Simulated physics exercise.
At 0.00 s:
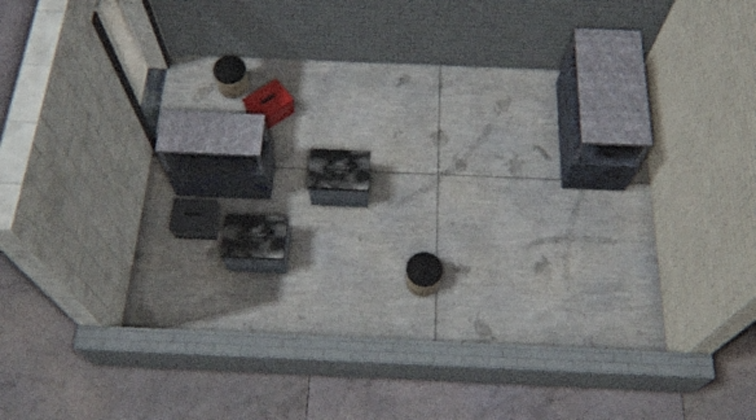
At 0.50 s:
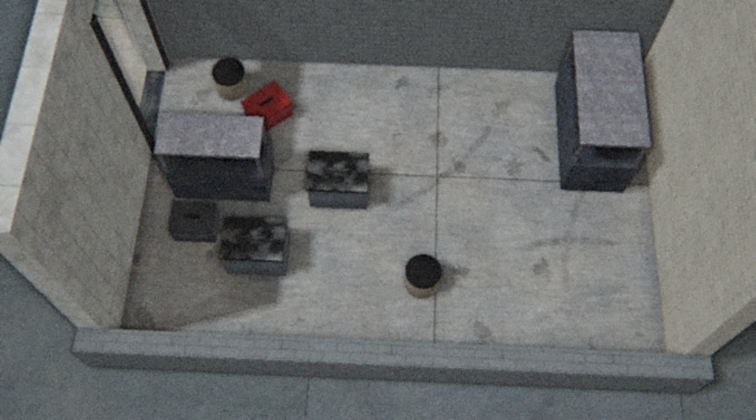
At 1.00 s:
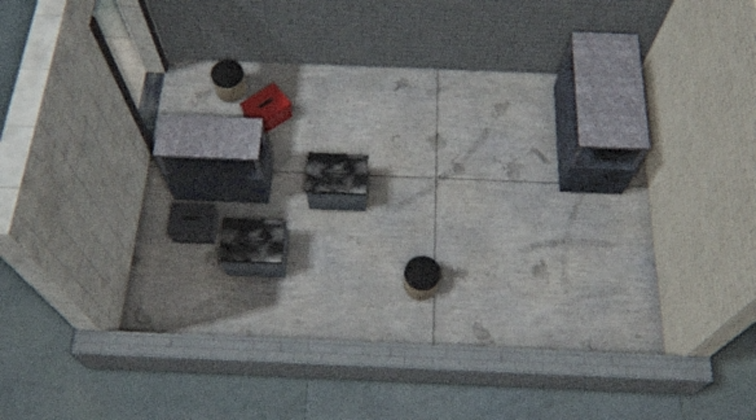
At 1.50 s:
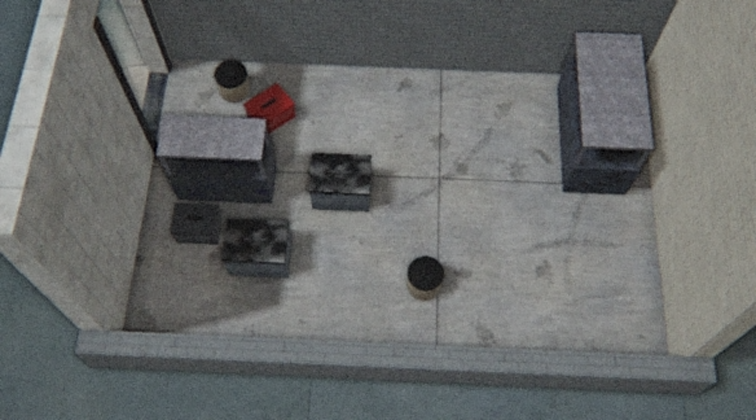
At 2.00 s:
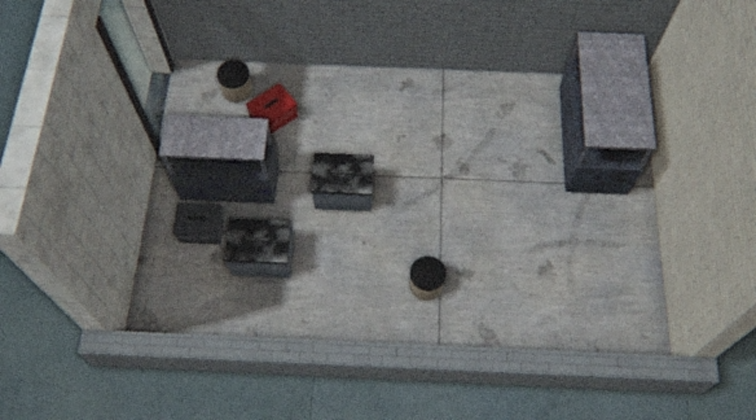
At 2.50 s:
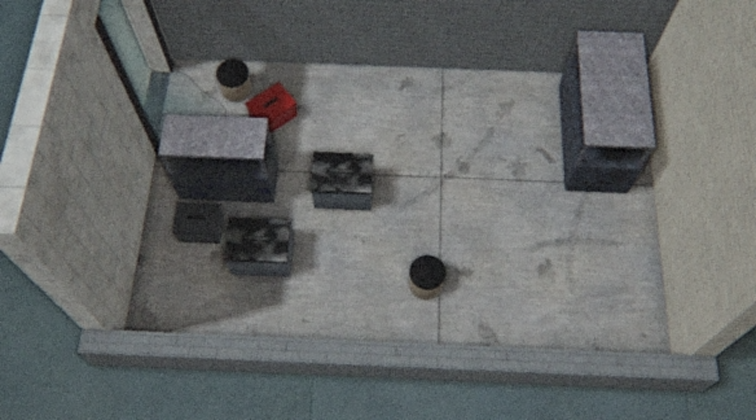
A small walled shop with a pale, flat concrete floor is seen from high above, looking down over a low front wall. Grey cabinets stand at left and right, with a red tote behind the left one, a dark box, two mottled-topped chests and two black-topped pails. The view jitters slightly, the ground outside turns bluish, and water edges in at the back left doorway.
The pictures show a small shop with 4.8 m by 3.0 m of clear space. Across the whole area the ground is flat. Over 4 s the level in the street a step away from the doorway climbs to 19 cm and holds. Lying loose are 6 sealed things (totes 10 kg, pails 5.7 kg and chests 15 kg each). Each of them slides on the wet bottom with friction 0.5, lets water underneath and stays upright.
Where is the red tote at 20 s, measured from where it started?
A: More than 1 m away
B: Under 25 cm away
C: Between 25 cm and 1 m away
(A) More than 1 m away.
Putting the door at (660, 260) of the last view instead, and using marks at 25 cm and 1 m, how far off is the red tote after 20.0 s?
In that case the red tote goes a long way.
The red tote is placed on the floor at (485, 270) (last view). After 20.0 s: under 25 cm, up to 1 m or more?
I'd say it goes a long distance.
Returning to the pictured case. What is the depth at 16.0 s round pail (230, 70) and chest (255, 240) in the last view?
Some 7 cm at the first, some 9 cm at the second.
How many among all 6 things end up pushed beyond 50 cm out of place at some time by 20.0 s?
I count 6.
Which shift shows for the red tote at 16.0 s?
Some 200 cm from the start.
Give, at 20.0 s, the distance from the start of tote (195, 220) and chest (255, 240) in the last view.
30 cm and 200 cm respectively.
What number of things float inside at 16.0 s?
It comes to 6 of them.
After 4.0 s the red tote is near (276, 104), 0.1 m from its start, aground; 0 afloat.
After 9.0 s the red tote is near (502, 195), 2.4 m from its start, aground; 0 afloat.
After 16.0 s the red tote is near (252, 294), 2.0 m from its start, afloat; 6 afloat.
After 20.0 s the red tote is near (155, 233), 1.7 m from its start, afloat; 6 afloat.
